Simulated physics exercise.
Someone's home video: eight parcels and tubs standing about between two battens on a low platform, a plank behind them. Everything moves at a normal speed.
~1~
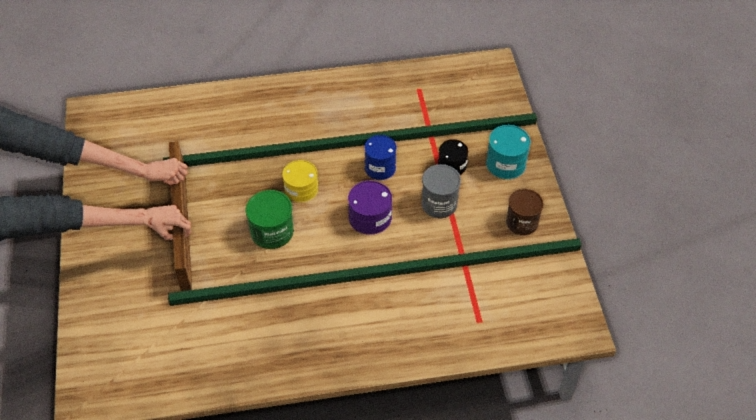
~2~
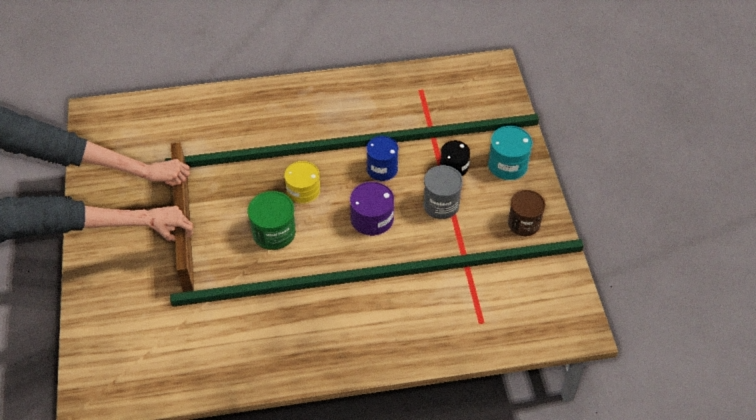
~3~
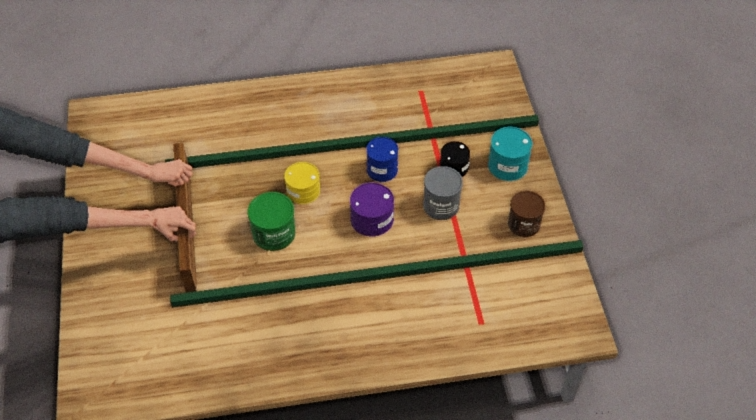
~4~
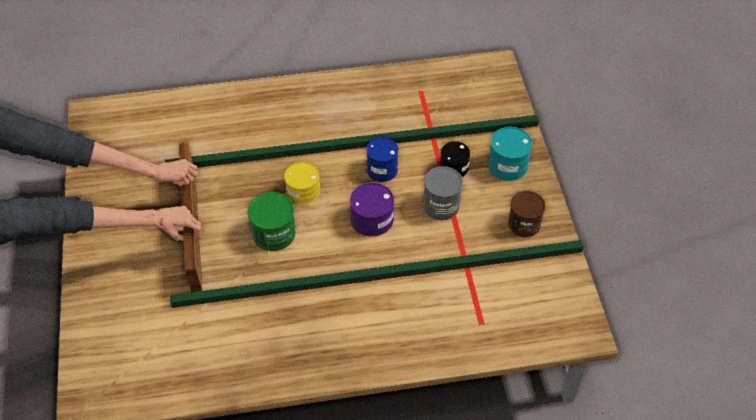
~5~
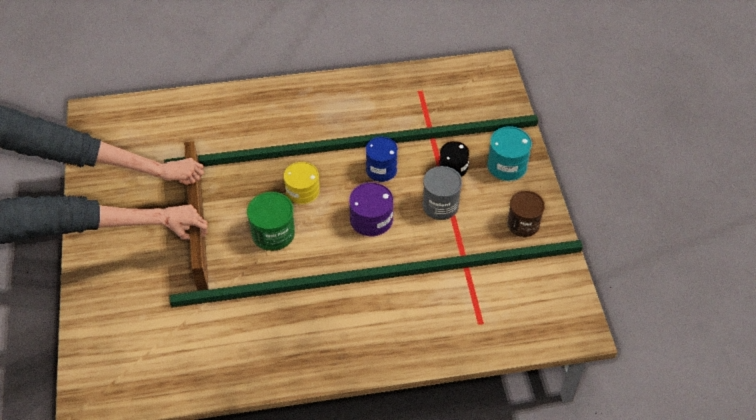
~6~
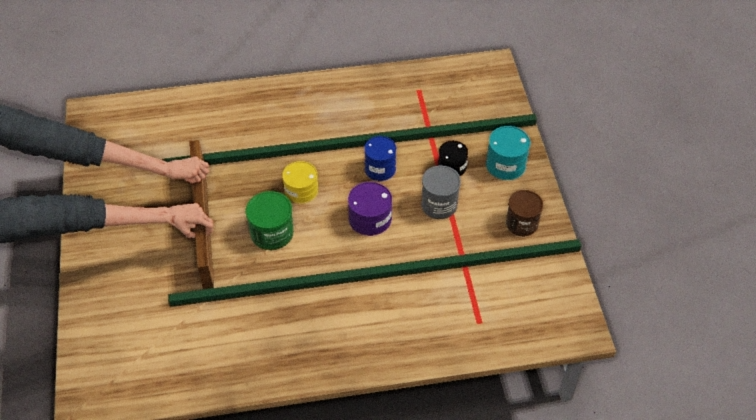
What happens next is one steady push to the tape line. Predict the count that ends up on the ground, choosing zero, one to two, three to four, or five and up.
Nothing is pushed off.
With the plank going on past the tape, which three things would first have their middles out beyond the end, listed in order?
Listing earliest first, you get the grey pail, the turquoise canister and the purple canister.
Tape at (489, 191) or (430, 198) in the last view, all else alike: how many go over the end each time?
In that order 2 and 0.
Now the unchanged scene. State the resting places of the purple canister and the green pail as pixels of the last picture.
In the last picture the purple canister sits at (516, 197) while the green pail sits at (474, 203).
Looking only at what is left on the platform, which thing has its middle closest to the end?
Grey pail.
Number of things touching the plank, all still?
It touches 3.
Soon after, none off yet; turquoise canister at rest near (508, 153); brown pail at rest near (524, 214); black canister at rest near (453, 159).
Then, none off yet; turquoise canister moving near (510, 152); brown pail at rest near (524, 214); black canister moving near (455, 159).
At rest, the number that fall off is zero.
